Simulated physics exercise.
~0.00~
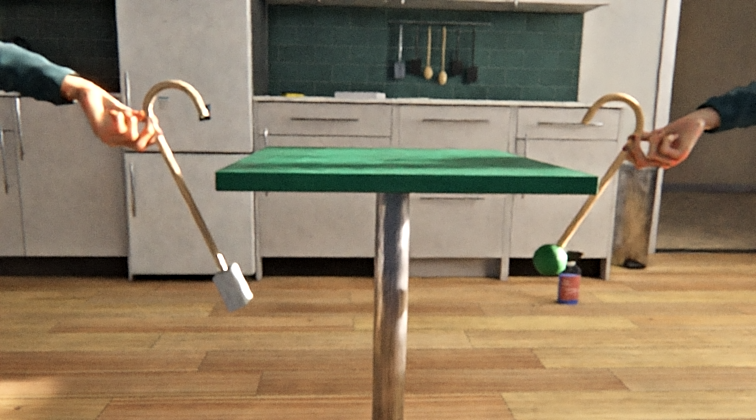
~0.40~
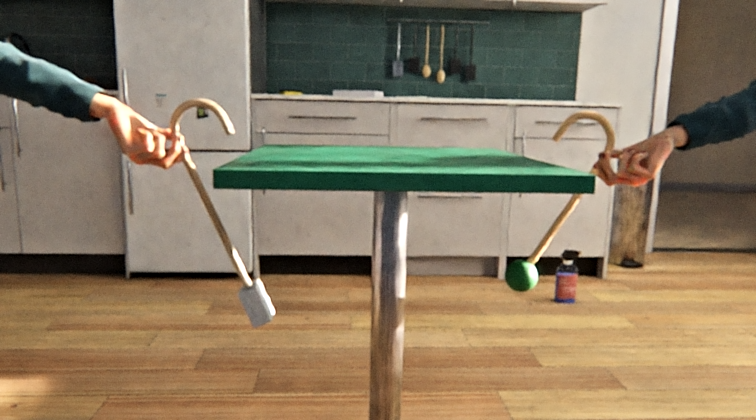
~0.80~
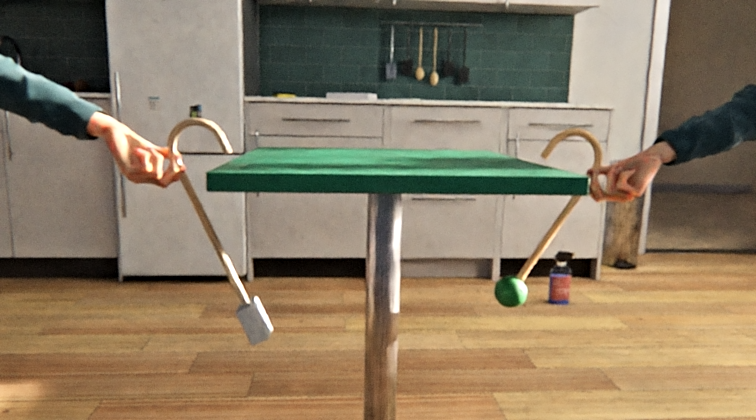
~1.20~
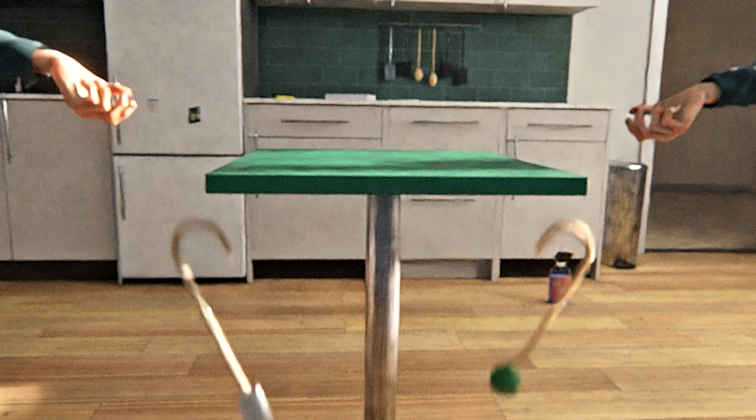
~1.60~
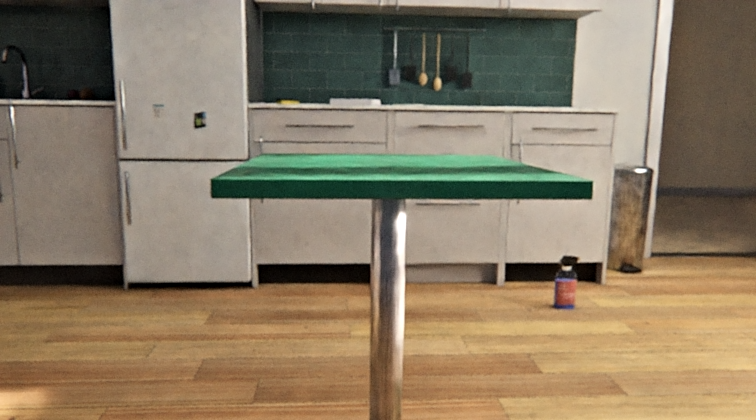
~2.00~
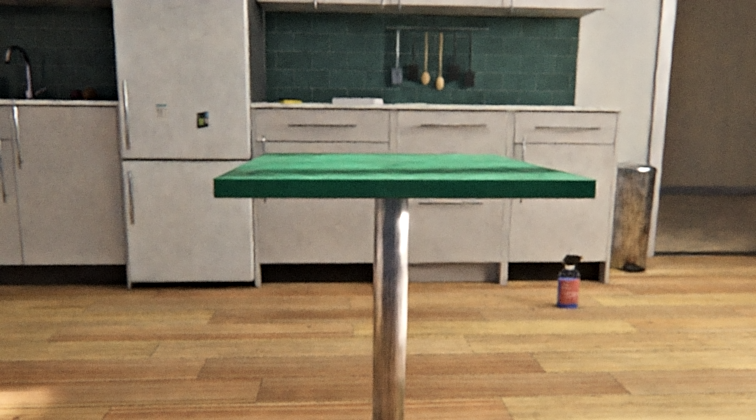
We see two hands bring a cane-like hooked stick with a white brush and another with a green ball-shaped end to opposite edges of a green table, then let go; both drop below the tabletop and out of view, leaving the table bare.
